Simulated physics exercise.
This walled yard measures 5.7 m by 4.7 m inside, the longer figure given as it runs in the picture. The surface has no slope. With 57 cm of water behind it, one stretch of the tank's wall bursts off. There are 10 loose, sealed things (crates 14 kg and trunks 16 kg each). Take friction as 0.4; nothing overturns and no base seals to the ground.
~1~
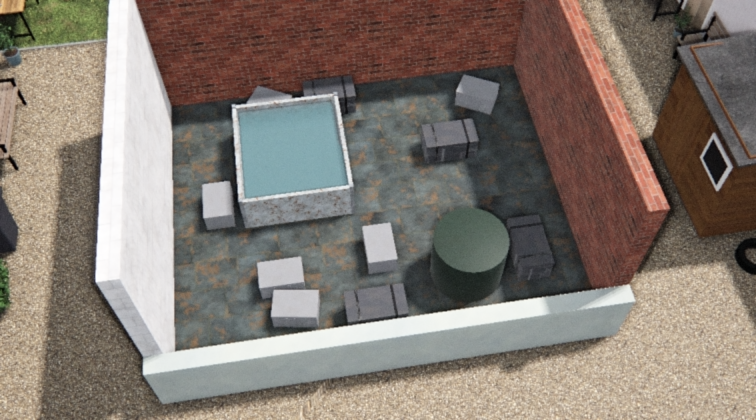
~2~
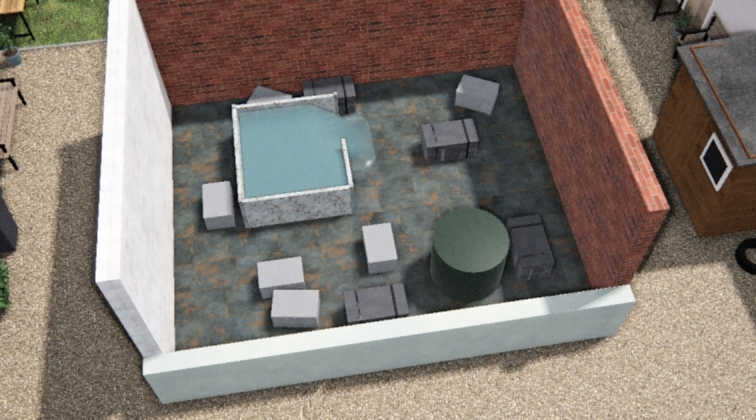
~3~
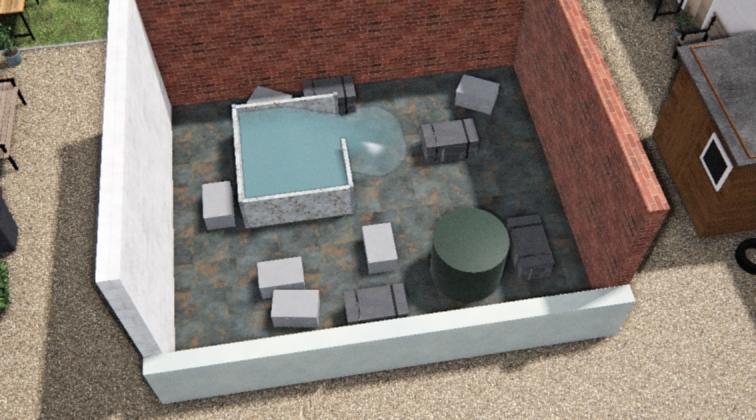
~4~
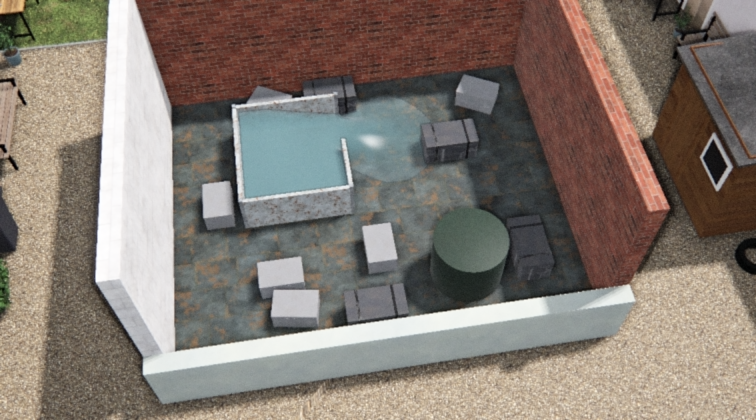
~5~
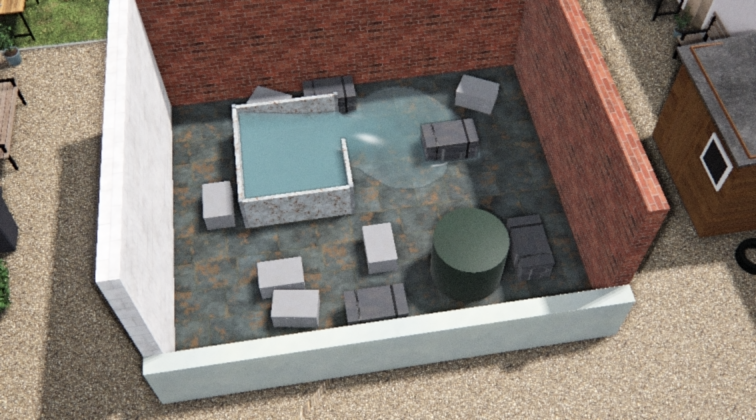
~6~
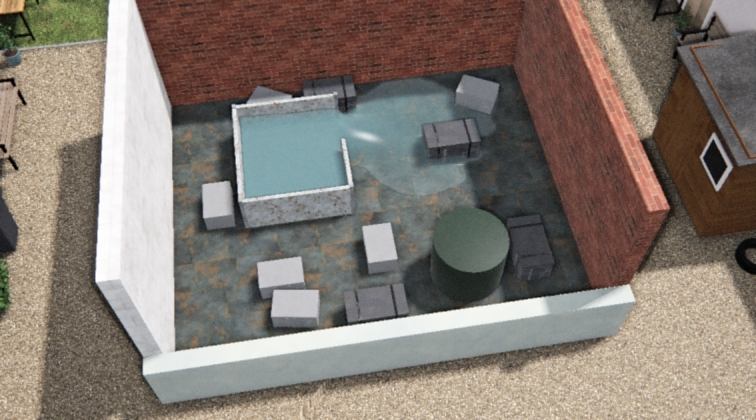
Water pours through a gap in the tank's right wall and spreads across the yard floor.
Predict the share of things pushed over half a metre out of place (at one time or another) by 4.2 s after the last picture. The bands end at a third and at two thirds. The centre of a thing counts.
That comes to not even a third.
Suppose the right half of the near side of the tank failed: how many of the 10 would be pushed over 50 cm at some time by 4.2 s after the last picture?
In that case 6 of them.
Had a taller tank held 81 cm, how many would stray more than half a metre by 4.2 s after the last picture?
In that case 5 of them.
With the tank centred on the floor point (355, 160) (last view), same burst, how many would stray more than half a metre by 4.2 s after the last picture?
In that case 3 of them.
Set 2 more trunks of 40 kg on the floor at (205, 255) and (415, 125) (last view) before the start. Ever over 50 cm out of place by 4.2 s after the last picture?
In that order: Under, more.
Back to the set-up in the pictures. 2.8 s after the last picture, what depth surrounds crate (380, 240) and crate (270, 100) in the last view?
Roughly 0 and 1 cm.
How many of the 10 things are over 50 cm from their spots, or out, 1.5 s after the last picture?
I count 1.
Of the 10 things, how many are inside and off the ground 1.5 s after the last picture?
1 of them.
Then, 0.4 s after the last picture 0 of 10 are over 50 cm from their spots; 0 afloat.
Then, 1.5 s after the last picture 1 of 10 are over 50 cm from their spots; 1 afloat.
Then, 2.8 s after the last picture 3 of 10 are over 50 cm from their spots; 3 afloat.
Then, 4.2 s after the last picture 3 of 10 are over 50 cm from their spots, and 3 have been at some point; 3 afloat.
